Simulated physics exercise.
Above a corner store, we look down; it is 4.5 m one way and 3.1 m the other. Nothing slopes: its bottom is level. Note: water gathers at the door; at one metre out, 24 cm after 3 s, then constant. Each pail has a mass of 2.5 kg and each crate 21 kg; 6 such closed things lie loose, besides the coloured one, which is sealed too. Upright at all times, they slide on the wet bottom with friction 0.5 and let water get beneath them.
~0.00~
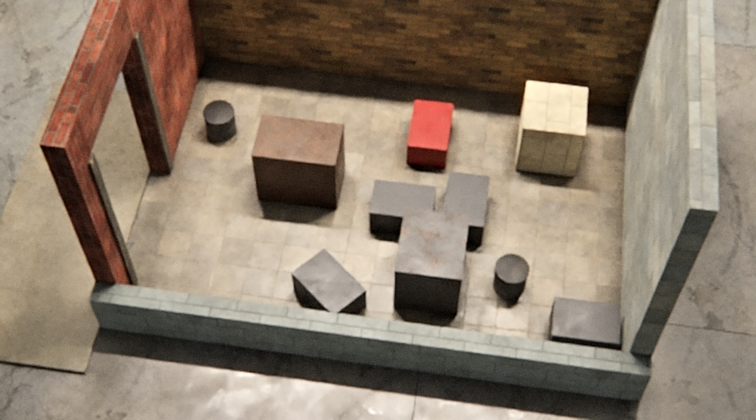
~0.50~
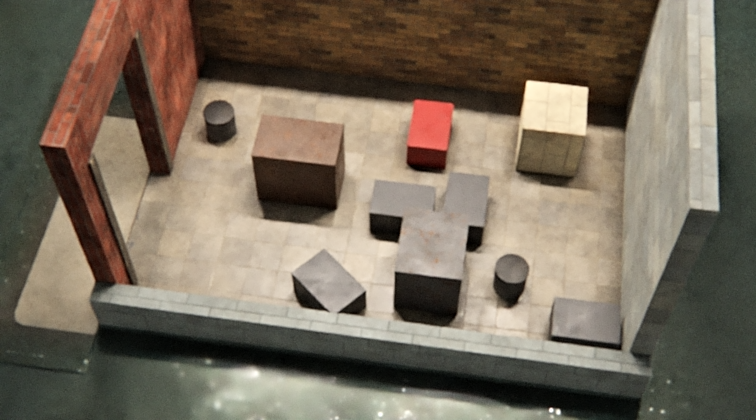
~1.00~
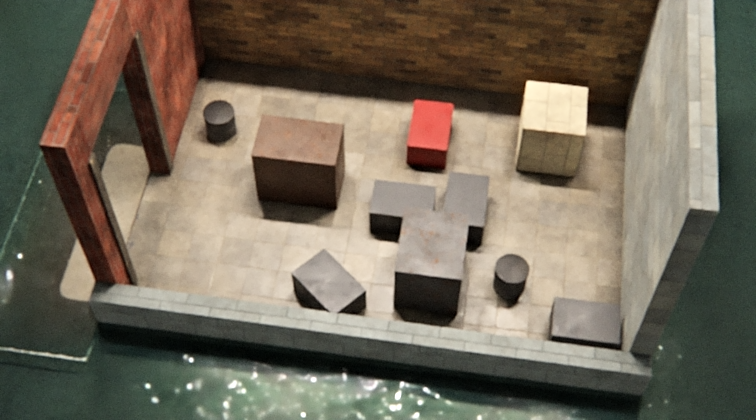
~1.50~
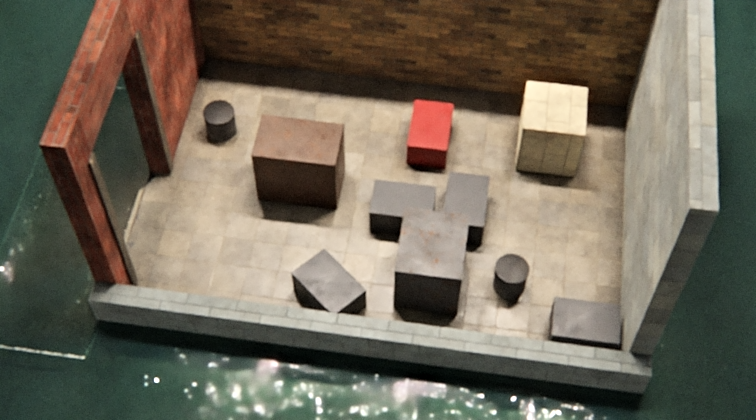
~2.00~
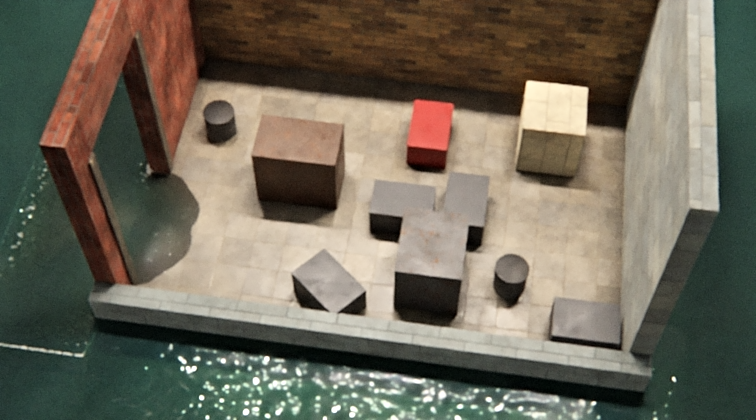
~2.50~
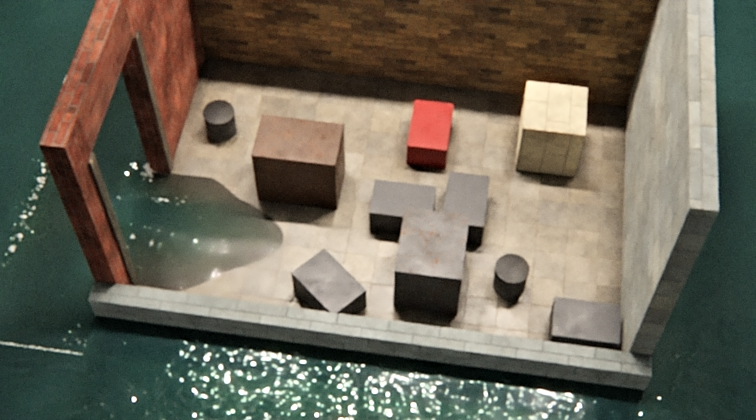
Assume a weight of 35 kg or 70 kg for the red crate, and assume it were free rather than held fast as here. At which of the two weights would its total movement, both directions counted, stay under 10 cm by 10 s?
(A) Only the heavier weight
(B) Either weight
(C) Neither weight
Option B: Either weight.
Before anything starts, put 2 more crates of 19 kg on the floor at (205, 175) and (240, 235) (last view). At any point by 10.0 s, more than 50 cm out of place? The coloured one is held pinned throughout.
In order: Above the mark, above the mark.
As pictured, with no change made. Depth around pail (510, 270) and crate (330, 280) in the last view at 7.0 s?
First about 10 cm, second about 15 cm.
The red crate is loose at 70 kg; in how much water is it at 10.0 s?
Something like 10 centimetres.
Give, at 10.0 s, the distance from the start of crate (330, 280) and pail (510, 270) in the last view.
200 cm, 50 cm.
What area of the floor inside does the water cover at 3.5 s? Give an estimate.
Somewhere about 3.5 m2, give or take.
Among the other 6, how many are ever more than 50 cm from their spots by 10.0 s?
5.
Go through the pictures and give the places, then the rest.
The red crate at (431, 124), on the bottom; 0.0 m2 under water; 0 of 7 have shifted, in the first picture.
The red crate at (431, 124), on the bottom; water covers 0.0 m2; 0 of 7 have shifted, in the second picture.
The red crate at (431, 124), on the bottom; 0.0 m2 under water; 0 of 7 have shifted, in the third picture.
The red crate at (431, 124), on the bottom; 0.0 m2 under water; 0 of 7 have shifted, in the fourth picture.
The red crate at (431, 124), on the bottom; 0.4 m2 under water; 0 of 7 have shifted, in the fifth picture.
The red crate at (431, 124) rests on the ground; 1.1 m2 under water; 0 of 7 have shifted, in the sixth picture.
After 3.5 s the red crate would be 0 cm from its start with 35 kg and 0 cm from its start with 70 kg; 0 cm of water round it then.
After 4.5 s the red crate would be 0 cm from its start with 35 kg and 0 cm from its start with 70 kg; 1 cm of water round it then.
After 7.0 s the red crate would be 1 cm from its start with 35 kg and 0 cm from its start with 70 kg; 4 cm of water round it then.
After 10.0 s the red crate would be 2 cm from its start with 35 kg and 0 cm from its start with 70 kg; 10 cm of water round it then.
